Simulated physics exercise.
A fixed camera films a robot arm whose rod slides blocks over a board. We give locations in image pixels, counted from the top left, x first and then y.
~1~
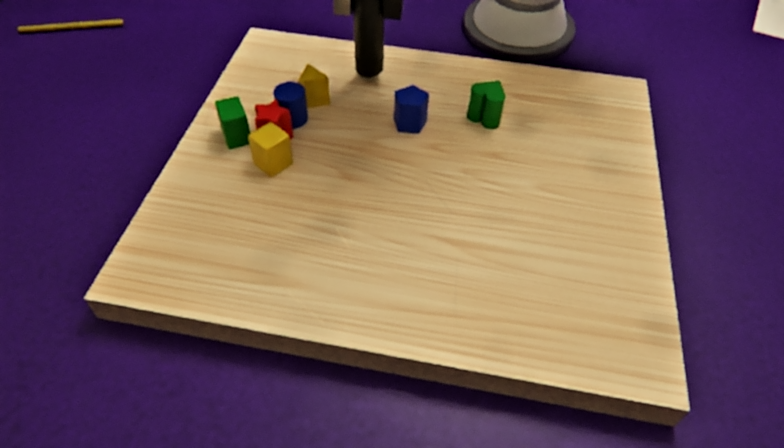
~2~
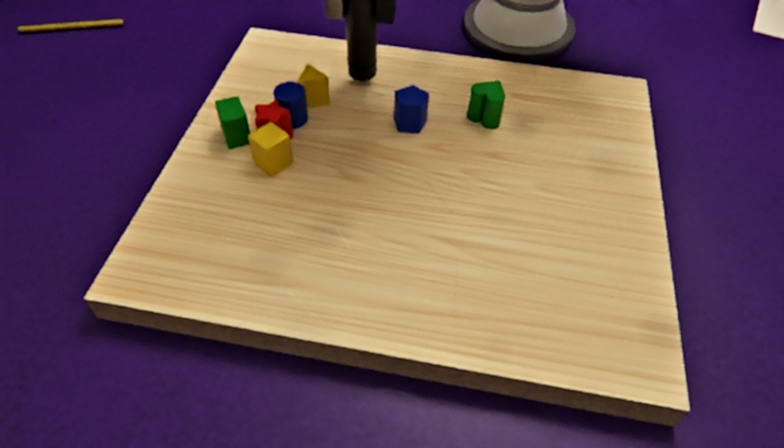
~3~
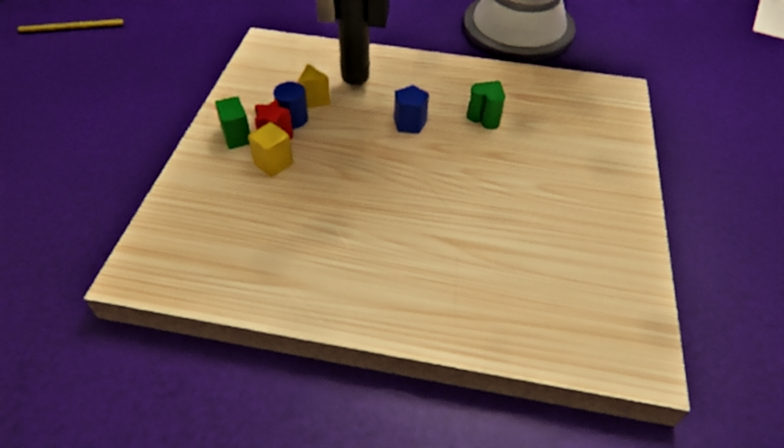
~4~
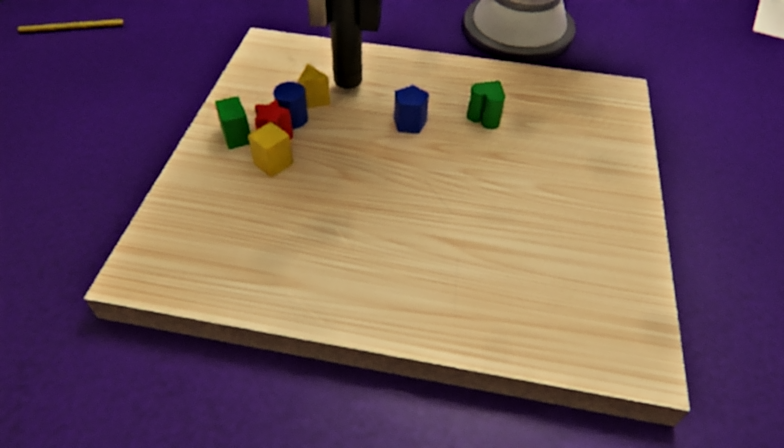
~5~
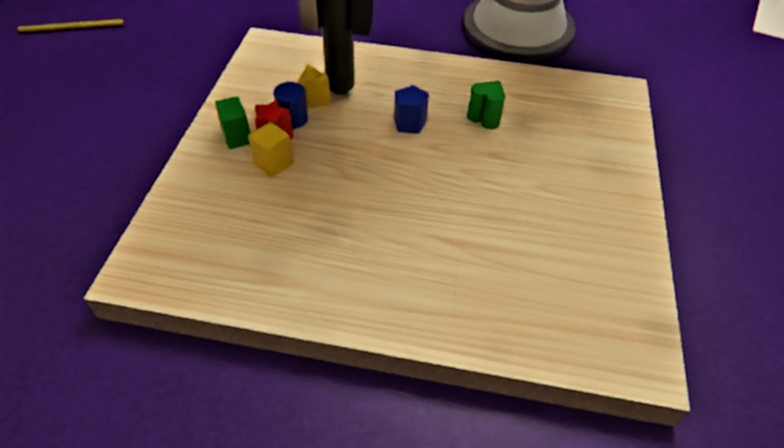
A dark rod at the top of a wooden board moves slowly left and slightly toward the viewer, nearing the yellow triangular block, while the blue, green, red and yellow blocks all stay still.
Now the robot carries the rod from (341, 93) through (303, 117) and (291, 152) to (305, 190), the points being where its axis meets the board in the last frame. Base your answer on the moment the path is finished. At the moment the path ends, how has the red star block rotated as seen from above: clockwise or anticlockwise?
Twists anticlockwise.
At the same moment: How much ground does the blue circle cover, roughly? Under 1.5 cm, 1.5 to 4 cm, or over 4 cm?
That block covers between 1.5 and 4 cm.
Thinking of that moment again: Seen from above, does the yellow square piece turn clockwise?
Yes, I think so.
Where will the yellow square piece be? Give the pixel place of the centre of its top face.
Its top middle: (260, 152).
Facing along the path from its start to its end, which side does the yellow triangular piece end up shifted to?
To the right.
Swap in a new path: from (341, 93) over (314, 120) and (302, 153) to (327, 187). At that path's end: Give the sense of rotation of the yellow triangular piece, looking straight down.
It goes clockwise.
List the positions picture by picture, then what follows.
Rod tip at (369, 69); block tops, yellow square piece at (268, 135); red star block at (270, 111); blue circle at (289, 91); yellow triangular piece at (311, 73), in the first picture.
Rod at (362, 73); blocks unchanged, in the second picture.
Rod at (355, 77); blocks unchanged, in the third picture.
Rod at (348, 81); blocks unchanged, in the fourth picture.
Rod at (341, 85); yellow square piece at (268, 135); red star block at (270, 111); blue circle at (289, 91); yellow triangular piece at (311, 73), in the fifth picture.
What follows on the original path. One third of the way, rod at (302, 109); red star block at (265, 114), turned 35° anticlockwise; blue circle at (267, 93); yellow triangular piece at (284, 73), turned 65° clockwise.
Two thirds of the way, rod at (290, 143); yellow square piece at (266, 142); red star block at (255, 121), turned 30° anticlockwise; blue circle at (259, 96); yellow triangular piece at (284, 73), turned 65° clockwise.
At the end, rod at (303, 182); yellow square piece at (260, 152), turned 25° clockwise; red star block at (255, 121), turned 30° anticlockwise; blue circle at (259, 96); yellow triangular piece at (284, 73), turned 65° clockwise.
